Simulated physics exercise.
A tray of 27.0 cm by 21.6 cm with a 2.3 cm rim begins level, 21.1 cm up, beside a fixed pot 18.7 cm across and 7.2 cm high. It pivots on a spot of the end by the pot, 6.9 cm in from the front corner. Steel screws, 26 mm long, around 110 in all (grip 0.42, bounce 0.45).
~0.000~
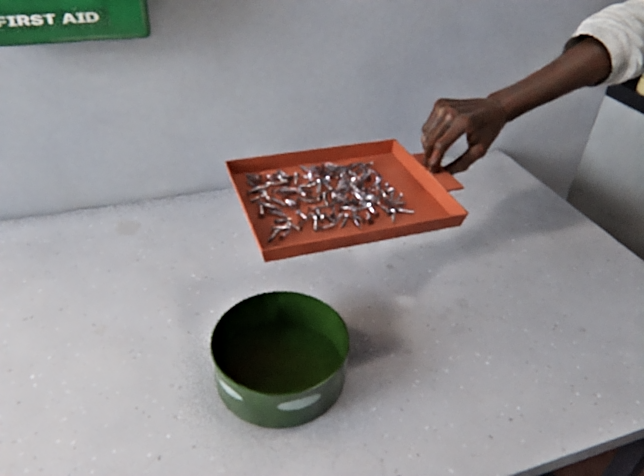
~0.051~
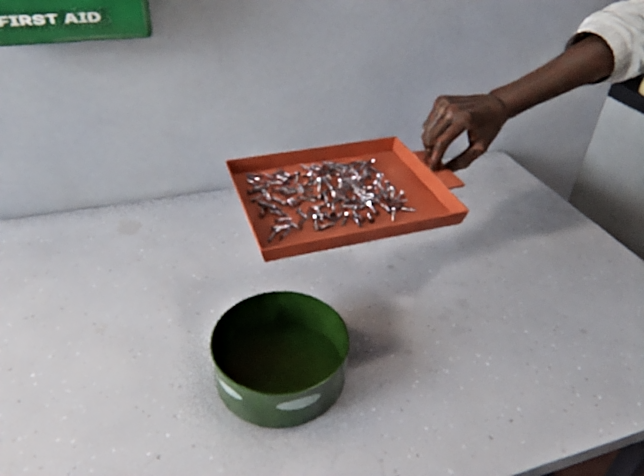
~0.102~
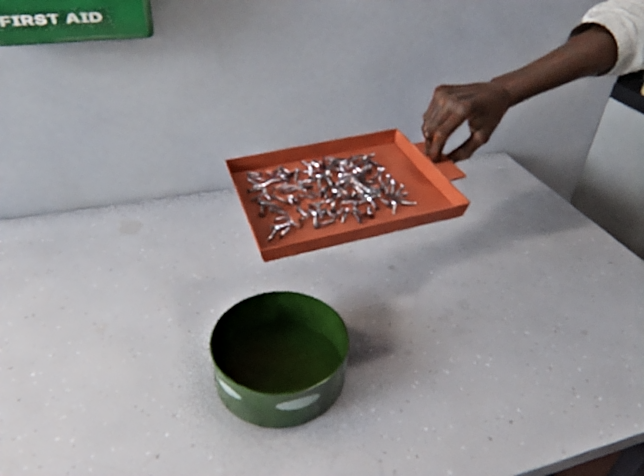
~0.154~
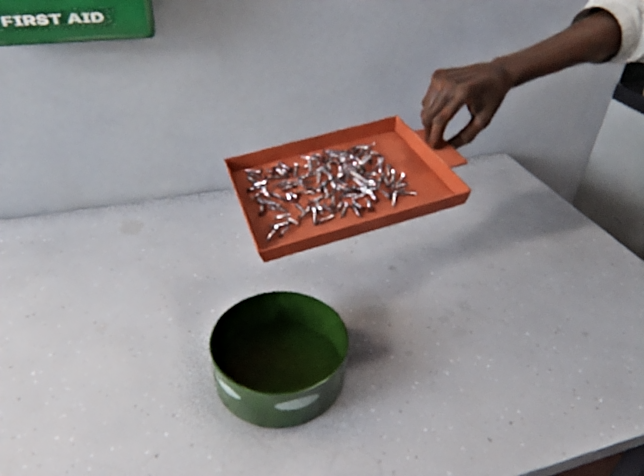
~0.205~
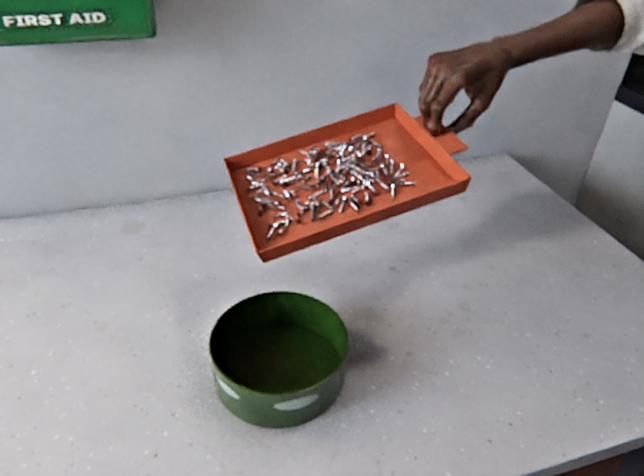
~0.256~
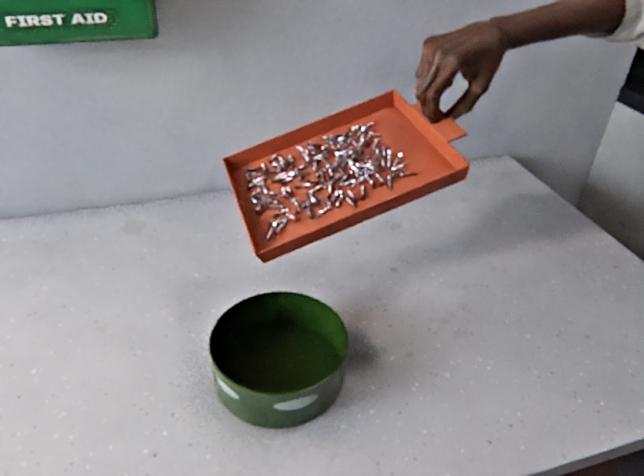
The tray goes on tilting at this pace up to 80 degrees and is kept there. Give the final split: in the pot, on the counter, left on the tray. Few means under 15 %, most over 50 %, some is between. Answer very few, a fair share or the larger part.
Pot: A fair share, counter: A fair share, tray: A fair share.
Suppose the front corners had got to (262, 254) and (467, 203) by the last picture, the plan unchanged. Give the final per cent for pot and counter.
Pot 95, counter 0.
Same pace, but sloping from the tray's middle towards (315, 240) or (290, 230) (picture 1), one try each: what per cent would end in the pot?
Some 95 and 85 per cent.
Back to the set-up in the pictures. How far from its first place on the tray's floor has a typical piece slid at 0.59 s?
About 8 cm.
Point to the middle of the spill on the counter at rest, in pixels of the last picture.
Around (177, 338).
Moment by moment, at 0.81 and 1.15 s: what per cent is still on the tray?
In turn: 85, 45.
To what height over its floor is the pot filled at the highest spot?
Some 1.0 cm.
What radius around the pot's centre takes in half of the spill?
Roughly 18 cm.
After 0.59 s, tilt 48 degrees; the tray holds 100 %, the pot 0 %.
Then, at 0.81 s, tilt 68 degrees; the tray holds 85 %, the pot 0 %.
After 1.15 s, tilt 80 degrees; the tray holds 45 %, the pot 20 %.
In the end, at 2.4 s, pot 25 %, counter 35 %, tray 40 %.
